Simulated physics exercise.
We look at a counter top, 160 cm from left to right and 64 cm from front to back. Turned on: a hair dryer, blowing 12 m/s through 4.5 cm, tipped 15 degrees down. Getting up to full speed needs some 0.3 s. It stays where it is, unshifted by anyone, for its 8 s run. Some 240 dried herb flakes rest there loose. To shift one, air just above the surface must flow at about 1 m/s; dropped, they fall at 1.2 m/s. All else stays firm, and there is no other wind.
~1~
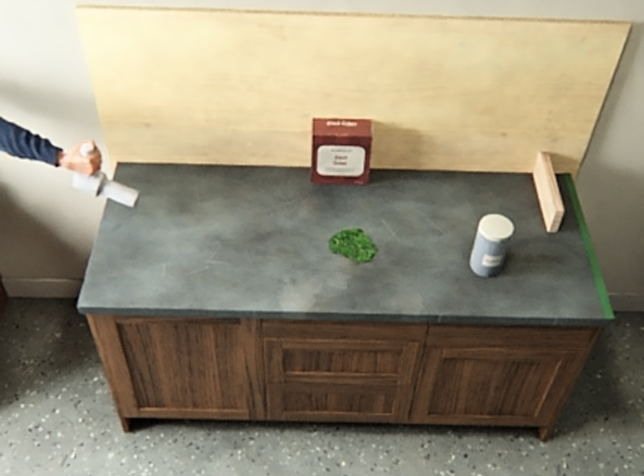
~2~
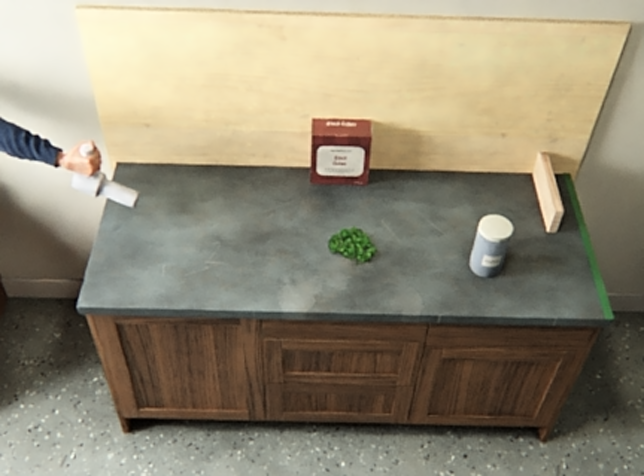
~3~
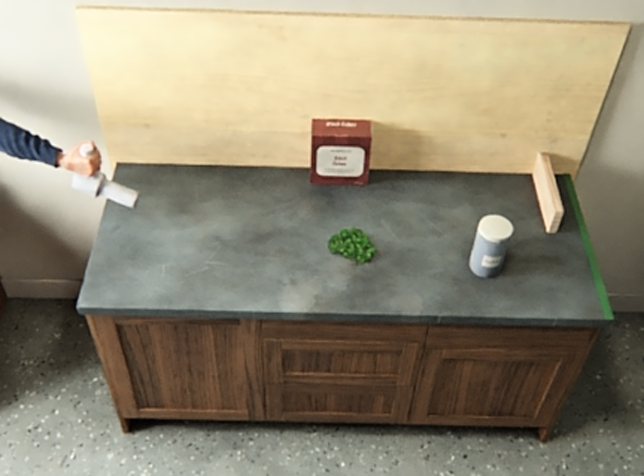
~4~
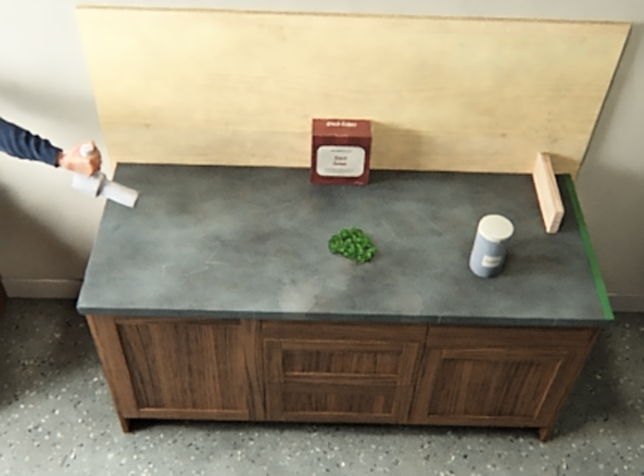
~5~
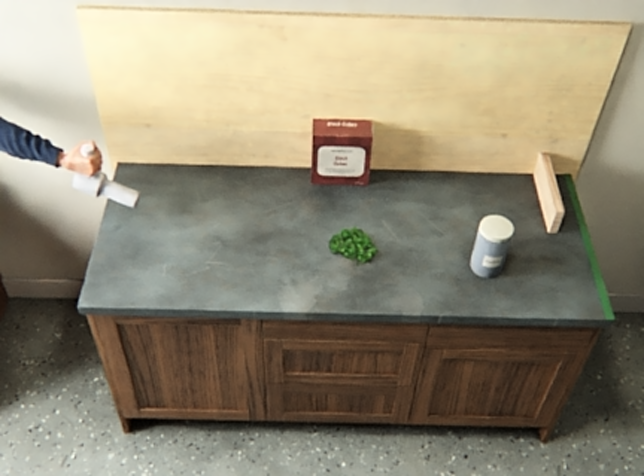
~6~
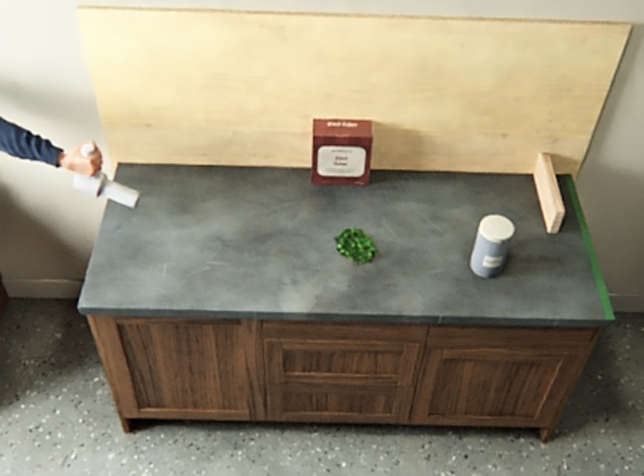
Dried green herb flakes rest in a small loose pile on a dark counter top, between a red carton and a jar, while a hand at left holds a hair dryer steady, pointed down toward them. For most of the clip nothing visibly shifts, then a few flakes stir slightly from their places.
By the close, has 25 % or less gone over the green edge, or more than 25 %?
More than 25 %.
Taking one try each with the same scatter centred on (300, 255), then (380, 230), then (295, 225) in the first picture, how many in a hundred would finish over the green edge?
40 %, 40 %, 15 %.
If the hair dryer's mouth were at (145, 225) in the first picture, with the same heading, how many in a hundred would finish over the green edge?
Outcome: Some 40 in a hundred.
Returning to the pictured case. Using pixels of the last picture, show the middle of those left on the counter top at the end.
Around (545, 218).
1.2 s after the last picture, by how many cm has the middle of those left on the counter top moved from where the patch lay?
I'd say close to 60 cm.
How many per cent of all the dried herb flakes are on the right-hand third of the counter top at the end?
Something close to 30 % ends up there.
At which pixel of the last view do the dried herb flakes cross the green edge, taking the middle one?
At roughly pixel (597, 261).
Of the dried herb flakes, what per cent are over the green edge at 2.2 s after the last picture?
It comes to around 60 %.
Then, 1.2 s after the last picture the count stands so, 55 % are over the green edge; the middle of those still in play is near (544, 224).
Then, 2.2 s after the last picture the count stands so, 62 % are over the green edge; the middle of those still in play is near (543, 219).
Then, 4.1 s after the last picture the count stands so, 65 % are over the green edge; the middle of those still in play is near (545, 218).
Then, 7.7 s after the last picture, at the end, 68 % are over the green edge; the middle of those still in play is near (545, 218).
